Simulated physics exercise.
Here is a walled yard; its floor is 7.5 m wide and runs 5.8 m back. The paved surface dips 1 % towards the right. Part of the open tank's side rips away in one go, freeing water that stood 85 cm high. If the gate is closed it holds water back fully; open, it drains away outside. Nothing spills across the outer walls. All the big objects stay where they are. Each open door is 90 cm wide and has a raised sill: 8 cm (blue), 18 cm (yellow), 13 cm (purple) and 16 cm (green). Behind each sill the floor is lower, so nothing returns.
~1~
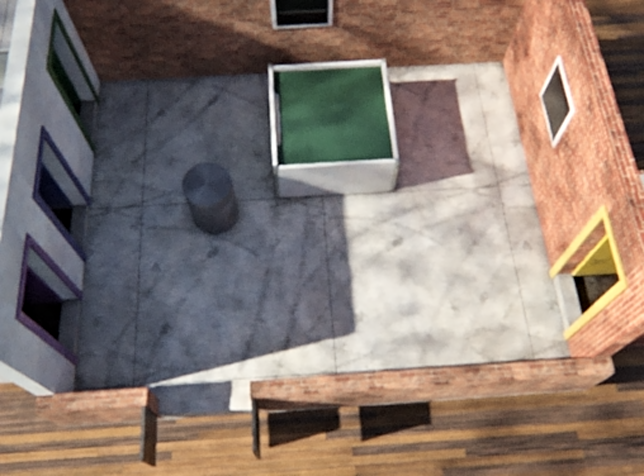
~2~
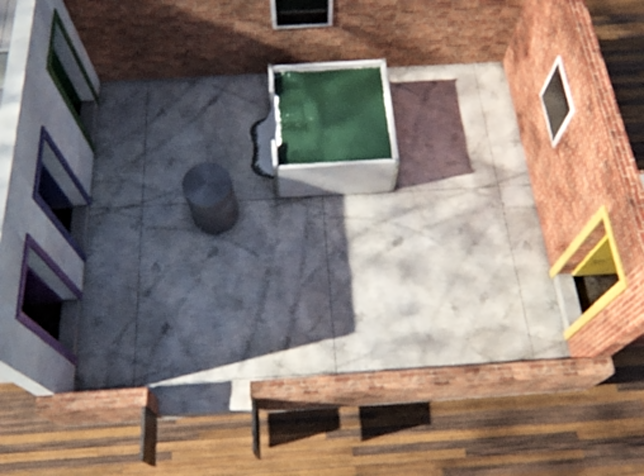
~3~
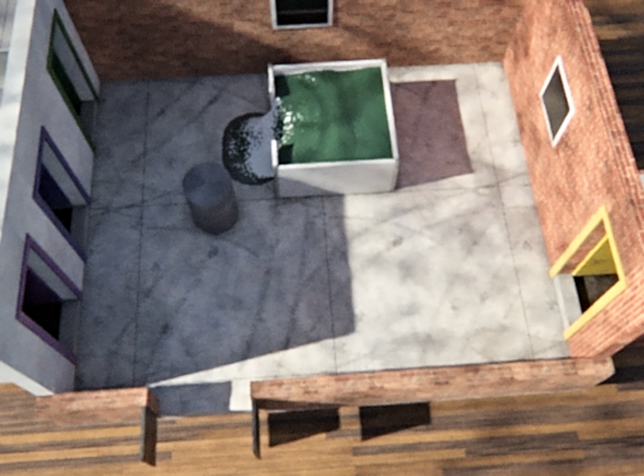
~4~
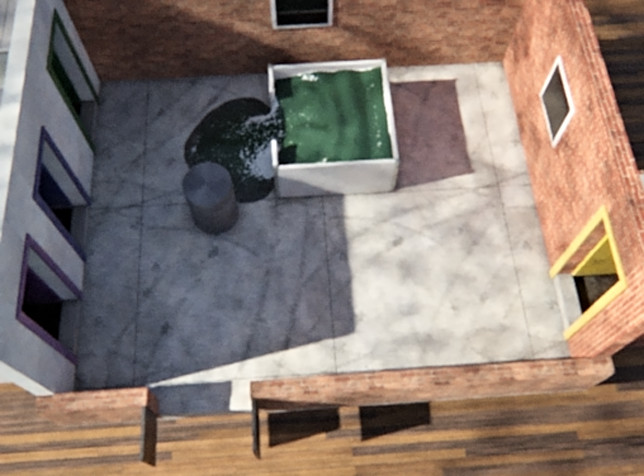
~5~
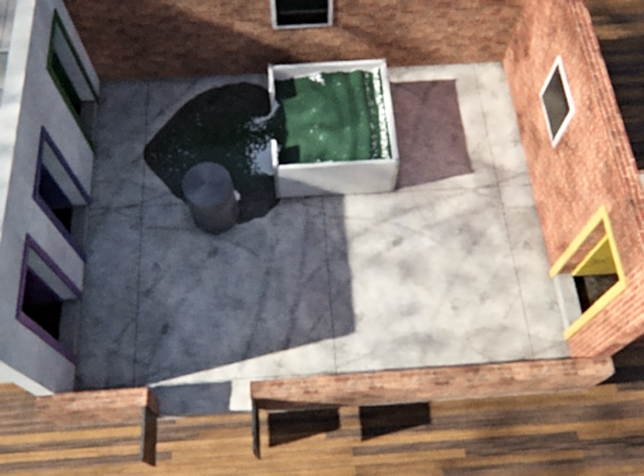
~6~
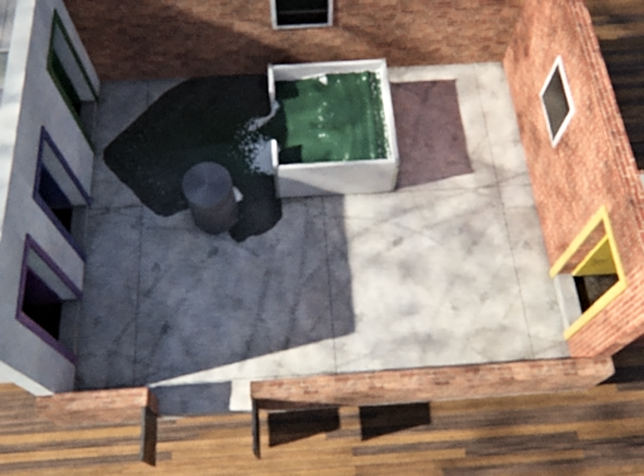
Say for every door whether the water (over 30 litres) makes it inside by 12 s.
Door by door: At the blue door it goes over the limit; at the yellow door it keeps below the limit; at the purple door it does not reach the limit; at the green door it passes the limit.
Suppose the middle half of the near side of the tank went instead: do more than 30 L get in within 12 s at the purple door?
Against that limit: Purple below.
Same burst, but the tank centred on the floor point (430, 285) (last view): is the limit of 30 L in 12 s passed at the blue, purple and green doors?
Against that limit: Blue past it, purple past it, green not over.
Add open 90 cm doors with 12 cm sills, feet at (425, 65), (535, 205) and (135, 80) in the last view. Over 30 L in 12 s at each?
In that order: Below, under, above.
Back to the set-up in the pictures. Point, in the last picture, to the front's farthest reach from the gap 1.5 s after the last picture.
Near (76, 367).
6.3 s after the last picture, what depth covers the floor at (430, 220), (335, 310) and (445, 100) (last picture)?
In that order: 0, 4 and 2 cm.
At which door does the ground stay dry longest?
It is the yellow one.
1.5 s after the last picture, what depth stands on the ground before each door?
In cm: Blue 22, yellow 0, purple 5, green 36.
Then, 0.7 s after the last picture water covers 25 % of the floor and is deepest (46 cm) near (272, 151); blue door 21 cm at the sill, 12 L in, yellow door not reached, purple door not reached, green door 30 cm at the sill, 27 L in.
Then, 1.5 s after the last picture water covers 30 % of the floor and is deepest (39 cm) near (117, 133); blue door 22 cm at the sill, 84 L in, yellow door not reached, purple door 5 cm at the sill, 0 L in, green door 36 cm at the sill, 98 L in.
Then, 2.8 s after the last picture water covers 35 % of the floor and is deepest (26 cm) near (168, 139); blue door 17 cm at the sill, 153 L in, yellow door not reached, purple door 6 cm at the sill, 0 L in, green door 21 cm at the sill, 176 L in.
Then, 6.3 s after the last picture water covers 70 % of the floor and is deepest (14 cm) near (111, 389); blue door 10 cm at the sill, 212 L in, yellow door not reached, purple door 10 cm at the sill, 0 L in, green door 12 cm at the sill, 189 L in.
Then, 11.3 s after the last picture water covers 95 % of the floor and is deepest (10 cm) near (554, 348); blue door 5 cm at the sill, 215 L in, yellow door 10 cm at the sill, 0 L in, purple door 6 cm at the sill, 0 L in, green door 6 cm at the sill, 189 L in.
